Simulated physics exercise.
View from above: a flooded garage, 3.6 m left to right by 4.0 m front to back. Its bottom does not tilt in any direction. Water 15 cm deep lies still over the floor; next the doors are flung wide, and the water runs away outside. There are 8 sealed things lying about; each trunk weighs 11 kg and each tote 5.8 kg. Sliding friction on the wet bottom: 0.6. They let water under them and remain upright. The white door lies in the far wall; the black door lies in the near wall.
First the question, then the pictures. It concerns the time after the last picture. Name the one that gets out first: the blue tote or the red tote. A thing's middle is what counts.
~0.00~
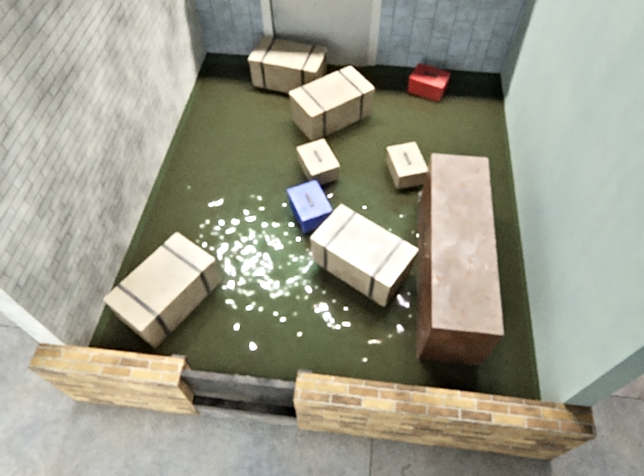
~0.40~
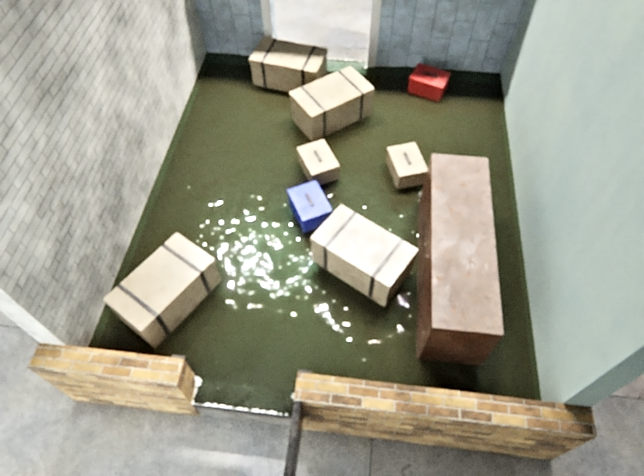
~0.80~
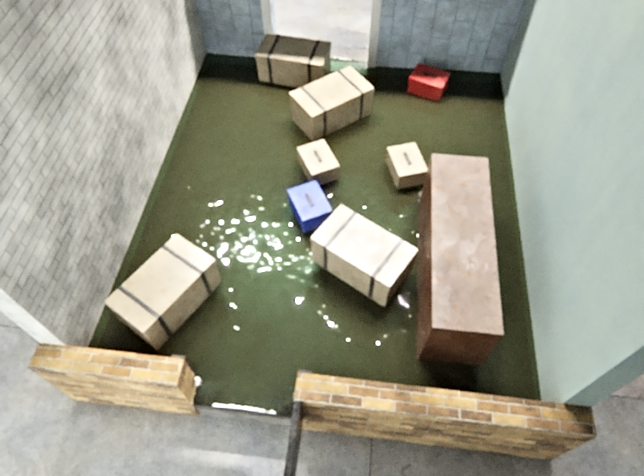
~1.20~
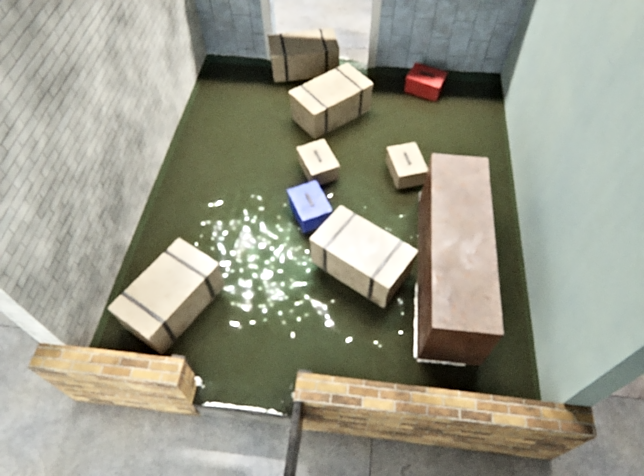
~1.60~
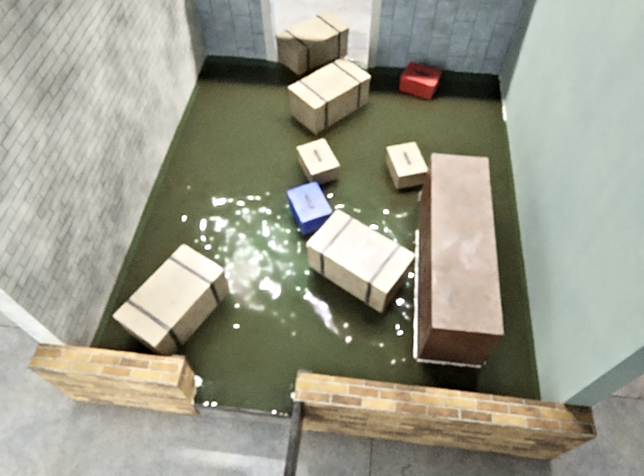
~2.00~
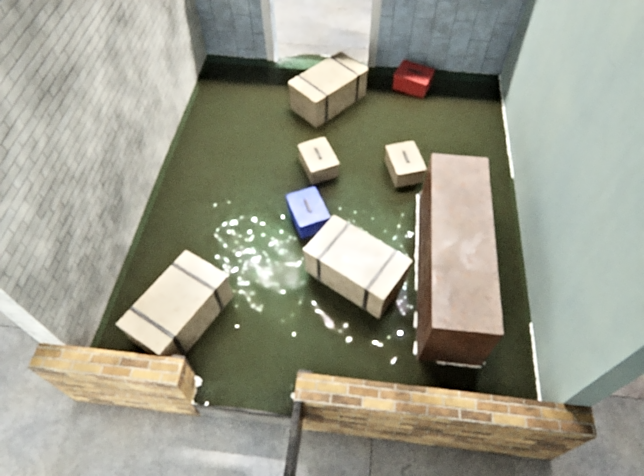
Red.
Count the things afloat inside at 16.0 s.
At that point I count 3.
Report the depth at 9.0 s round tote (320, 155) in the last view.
Depth: Near 8 cm.
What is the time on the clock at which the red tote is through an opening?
Around 5.0 seconds.
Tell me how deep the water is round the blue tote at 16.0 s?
6 cm or so.
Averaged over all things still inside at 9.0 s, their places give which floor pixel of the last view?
It sits at about (314, 243).
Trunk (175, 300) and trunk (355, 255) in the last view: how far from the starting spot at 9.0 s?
120 cm, 60 cm.
After 4.0 s the blue tote is near (300, 212), 0.1 m from its start, afloat; the red tote is near (371, 63), 0.7 m from its start, afloat; 1 of 8 are out; 7 afloat.
After 9.0 s the blue tote is near (295, 221), 0.2 m from its start, afloat; the red tote has gone out (at 4.8 s); 3 of 8 are out; 4 afloat.
After 16.0 s the blue tote is near (279, 212), 0.3 m from its start, afloat; the red tote has gone out (at 4.8 s); 4 of 8 are out; 3 afloat.
After 20.0 s the blue tote is near (288, 208), 0.2 m from its start, afloat; the red tote has gone out (at 4.8 s); 4 of 8 are out; 2 afloat.
